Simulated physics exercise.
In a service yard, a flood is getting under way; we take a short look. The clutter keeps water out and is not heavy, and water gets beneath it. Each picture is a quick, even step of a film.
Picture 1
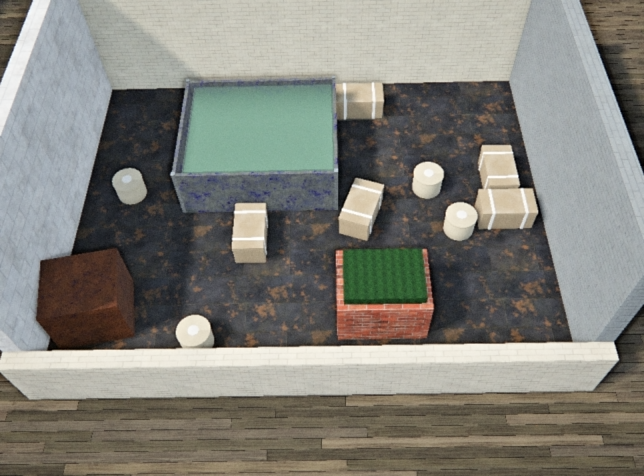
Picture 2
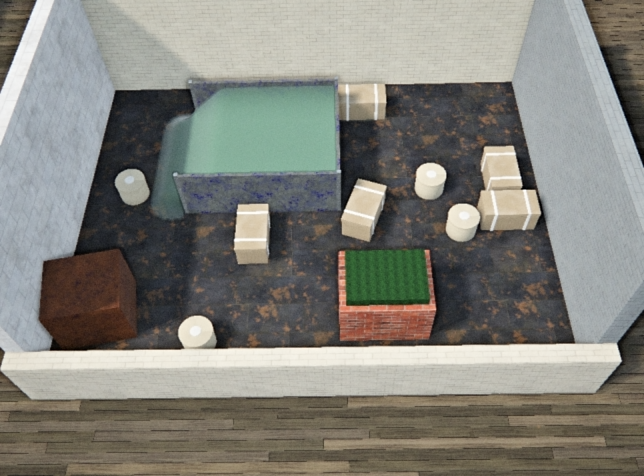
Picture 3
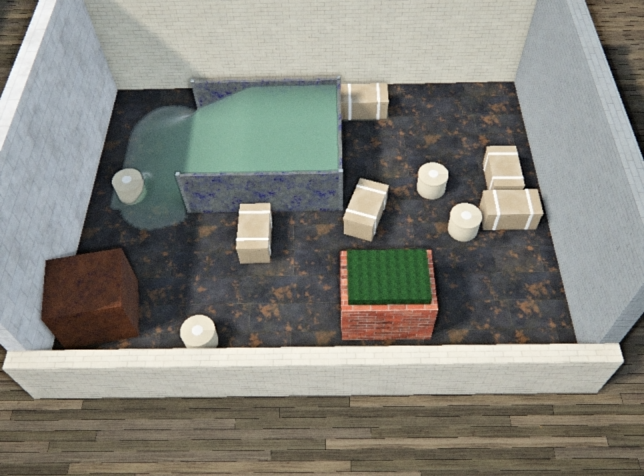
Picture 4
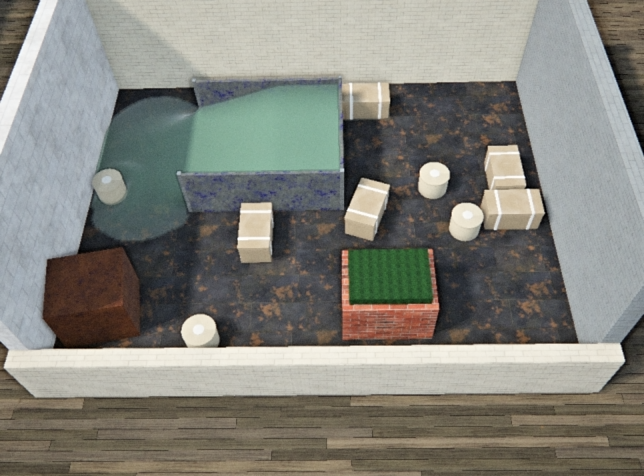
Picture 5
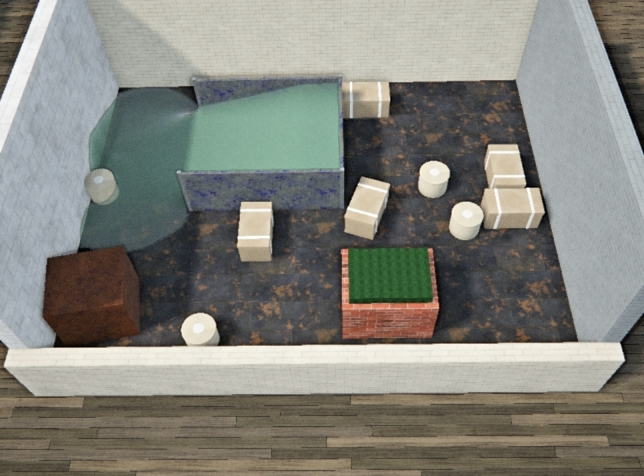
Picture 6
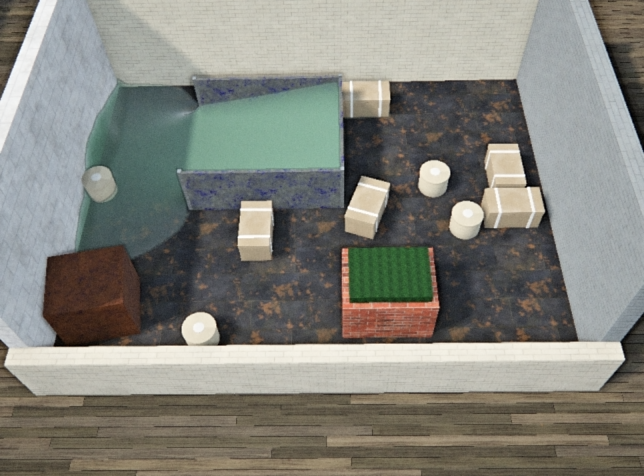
In the video, green water pours from the open left side of a raised-wall tank in a walled yard, spreads across the dark floor to the left wall, and pushes a pale tub slightly leftward while the other objects stay put.
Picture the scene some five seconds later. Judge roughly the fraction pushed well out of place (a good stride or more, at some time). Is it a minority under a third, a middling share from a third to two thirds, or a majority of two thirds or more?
It sits mid-range.
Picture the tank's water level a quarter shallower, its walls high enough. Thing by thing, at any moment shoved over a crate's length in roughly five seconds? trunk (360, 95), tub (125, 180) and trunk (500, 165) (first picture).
Taking them as listed, the first reached the mark, the second reached the mark and the third stopped before it.
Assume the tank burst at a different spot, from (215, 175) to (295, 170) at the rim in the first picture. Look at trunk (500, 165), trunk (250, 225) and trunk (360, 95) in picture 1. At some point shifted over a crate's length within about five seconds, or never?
First below the mark, then over the mark, then below the mark.
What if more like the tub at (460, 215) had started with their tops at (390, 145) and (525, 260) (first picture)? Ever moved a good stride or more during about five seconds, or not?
Listed in order: Hardly budges, then hardly budges.
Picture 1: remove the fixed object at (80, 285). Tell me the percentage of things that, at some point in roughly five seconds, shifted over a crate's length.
The share comes to about 40 percent.
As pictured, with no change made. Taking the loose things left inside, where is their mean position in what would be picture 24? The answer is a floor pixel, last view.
Around pixel (418, 201).
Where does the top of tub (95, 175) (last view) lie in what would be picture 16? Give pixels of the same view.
Somewhere near (214, 224).
A moment on, 1 of 10 are well off their spots; 1 afloat.
Next, 2 of 10 are well off their spots; 0 afloat.
Later, 4 of 10 are well off their spots; 2 afloat.
In the end, 5 of 10 are well off their spots, and 5 have been at some point; 8 afloat.
